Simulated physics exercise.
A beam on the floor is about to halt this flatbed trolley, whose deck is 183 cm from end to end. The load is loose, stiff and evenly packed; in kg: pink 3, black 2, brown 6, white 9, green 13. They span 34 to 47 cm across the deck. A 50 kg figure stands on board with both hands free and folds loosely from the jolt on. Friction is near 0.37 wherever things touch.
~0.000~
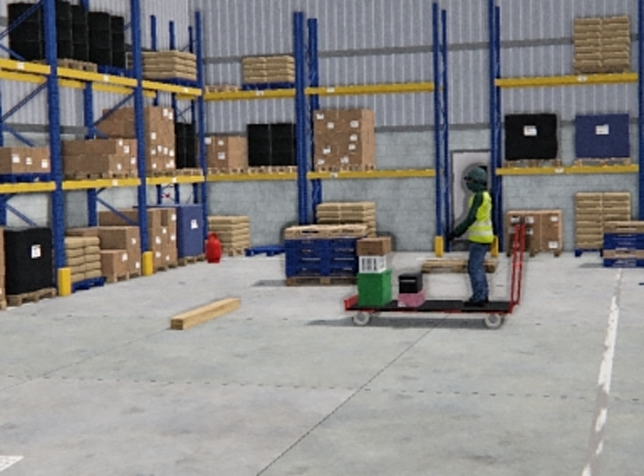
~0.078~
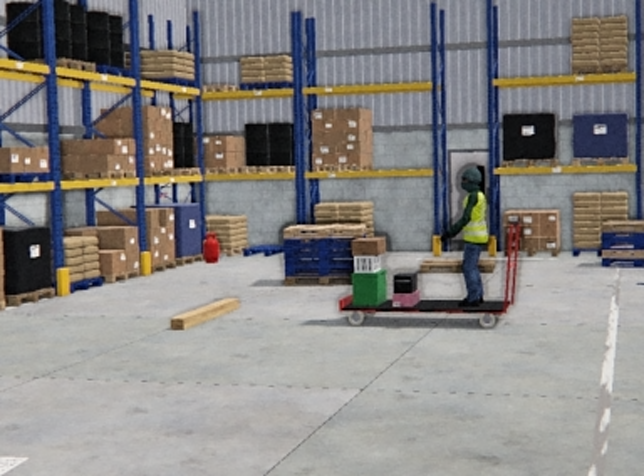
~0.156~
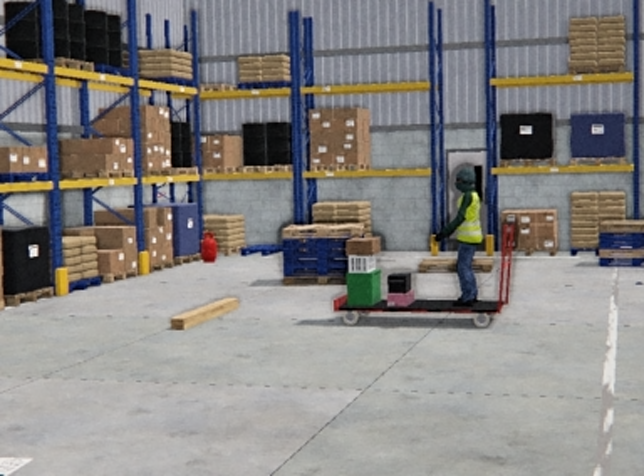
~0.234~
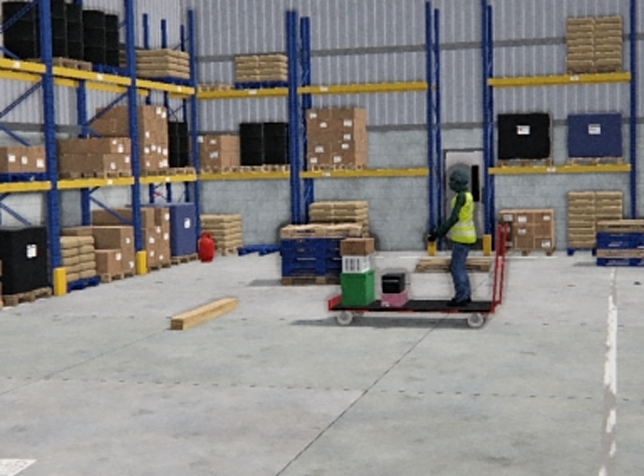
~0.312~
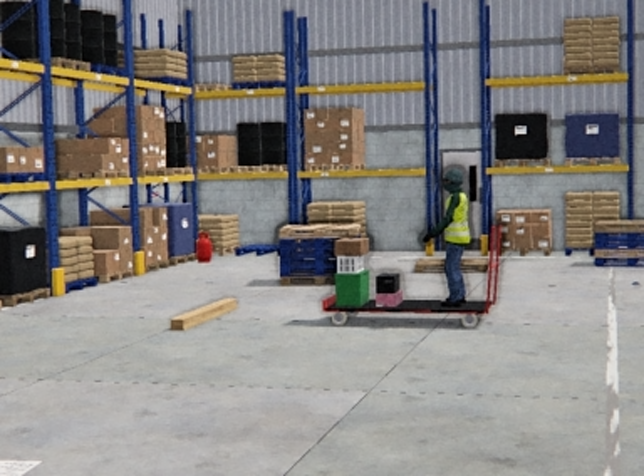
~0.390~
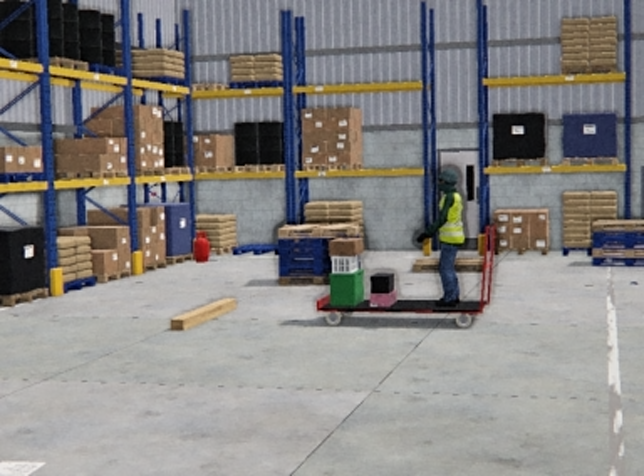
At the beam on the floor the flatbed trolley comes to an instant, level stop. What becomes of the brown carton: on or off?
The brown carton keeps its place on the deck at this speed.
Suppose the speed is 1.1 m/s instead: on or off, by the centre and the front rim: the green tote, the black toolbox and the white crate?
In that case green on, black on, white off.
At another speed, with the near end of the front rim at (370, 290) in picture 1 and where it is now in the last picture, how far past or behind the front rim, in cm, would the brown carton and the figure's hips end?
Then brown 10 behind, hips 120 behind.
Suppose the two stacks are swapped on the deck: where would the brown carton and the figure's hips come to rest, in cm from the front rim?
Then brown 40 behind, hips 130 behind.
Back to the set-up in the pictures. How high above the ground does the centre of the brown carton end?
Some 90 cm up.
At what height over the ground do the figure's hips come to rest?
About 50 cm.
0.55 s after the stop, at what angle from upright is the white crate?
About 0°.
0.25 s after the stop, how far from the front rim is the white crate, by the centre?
About 15 cm behind the rim.
The wheels strike at 2.17 s.
After 2.72 s the brown carton is 15 cm behind the rim, tilted 0°, near (214, 247) in the last picture's view.
After 3.17 s the brown carton is 16 cm behind the rim, tilted 0°, near (215, 247) in the last picture's view.
Final state at 3.5 s, nothing is past the rim; behind it, pink carton, black toolbox, brown carton, white crate, green tote and the figure's hips.
